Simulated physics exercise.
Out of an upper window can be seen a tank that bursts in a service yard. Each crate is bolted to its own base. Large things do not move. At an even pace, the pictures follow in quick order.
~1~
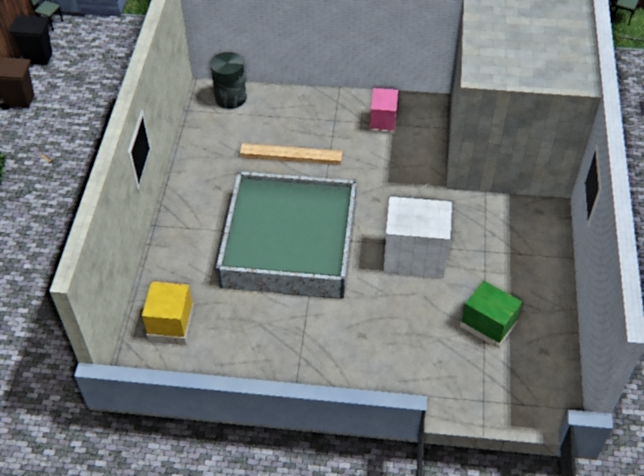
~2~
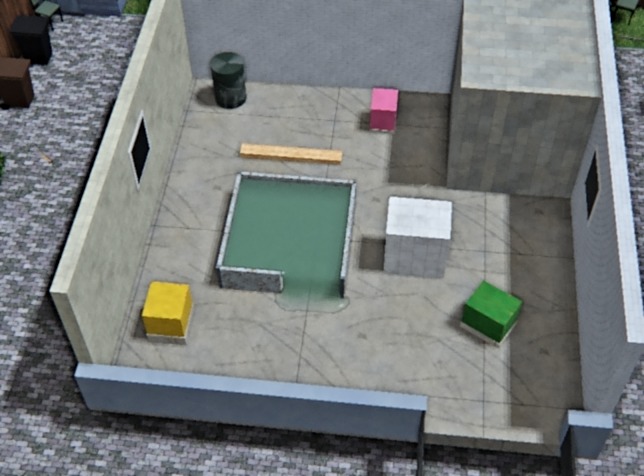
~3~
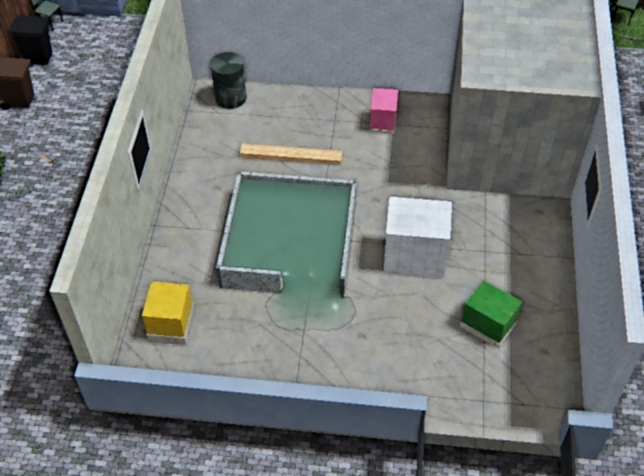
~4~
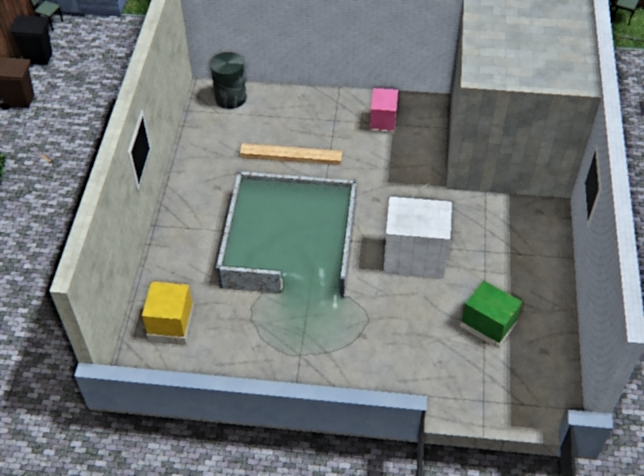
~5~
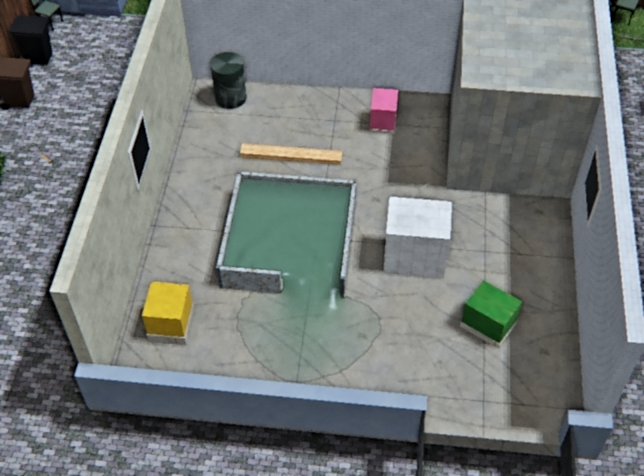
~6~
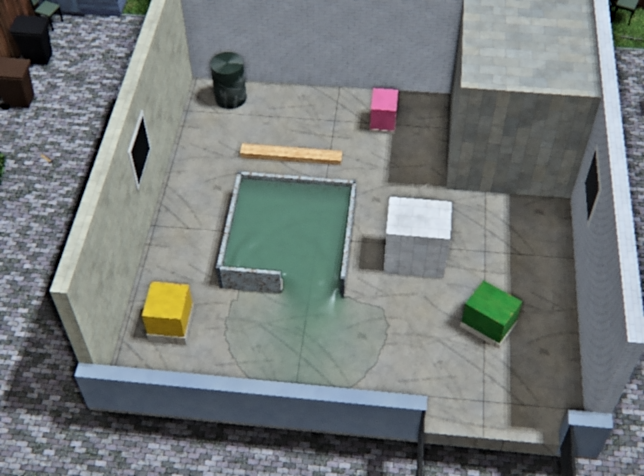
In a walled service yard seen from above, still green water fills an open tank among yellow, green, pink and white blocks. A gap opens in the tank's near wall, and water pours out, spreading steadily across the paving in a widening, rounded sheet toward the low front wall.
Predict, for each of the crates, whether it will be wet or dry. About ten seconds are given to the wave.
My prediction: The green crate will be dry, the yellow crate will be dry, the pink crate will be dry.
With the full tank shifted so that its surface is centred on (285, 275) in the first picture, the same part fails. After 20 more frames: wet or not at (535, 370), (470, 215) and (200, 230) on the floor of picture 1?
The first spot is inundated, the second not reached, and the third not reached.
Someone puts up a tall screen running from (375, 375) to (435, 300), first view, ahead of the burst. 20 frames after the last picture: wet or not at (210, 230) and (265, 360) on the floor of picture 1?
In order, I'd call them bare and inundated.
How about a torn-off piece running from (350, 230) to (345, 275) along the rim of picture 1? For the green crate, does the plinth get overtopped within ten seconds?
In my view the green one gets reached.
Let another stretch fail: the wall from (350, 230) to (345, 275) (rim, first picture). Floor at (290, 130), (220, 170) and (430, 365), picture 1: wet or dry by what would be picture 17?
Going through them in turn: Still unsoaked, then still unsoaked, then reached by the flood.
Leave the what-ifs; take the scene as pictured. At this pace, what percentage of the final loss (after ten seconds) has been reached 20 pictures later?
Around 20 %.
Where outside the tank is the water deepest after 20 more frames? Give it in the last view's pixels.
Near (118, 379).
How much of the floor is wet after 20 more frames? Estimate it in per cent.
I reckon 30 per cent or so.
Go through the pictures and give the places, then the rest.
The first picture shows still water in the open tank at (289, 226).
In the second picture, the front is at (342, 306), out from the gap at (311, 289).
In the third picture, water pours out at (311, 289) and has run to (340, 323).
In the fourth picture, water pours out at (311, 289) and has run to (290, 350).
In the fifth picture, the front is at (286, 375), out from the gap at (311, 289).
In the sixth picture, the front is at a hidden place, out from the gap at (311, 289).
A moment on, water covers 15 % of the floor; the green crate not reached, the yellow crate not reached, the pink crate not reached.
Next, water covers 20 % of the floor; the green crate not reached, the yellow crate water round its plinth, the pink crate not reached.
Then, water covers 30 % of the floor; the green crate water round its plinth, the yellow crate water round its plinth, the pink crate not reached.
Later, water covers 55 % of the floor; the green crate water round its plinth, the yellow crate water round its plinth, the pink crate not reached.
In the end, water covers 80 % of the floor; the green crate stayed above the water, the yellow crate stayed above the water, the pink crate stayed above the water.
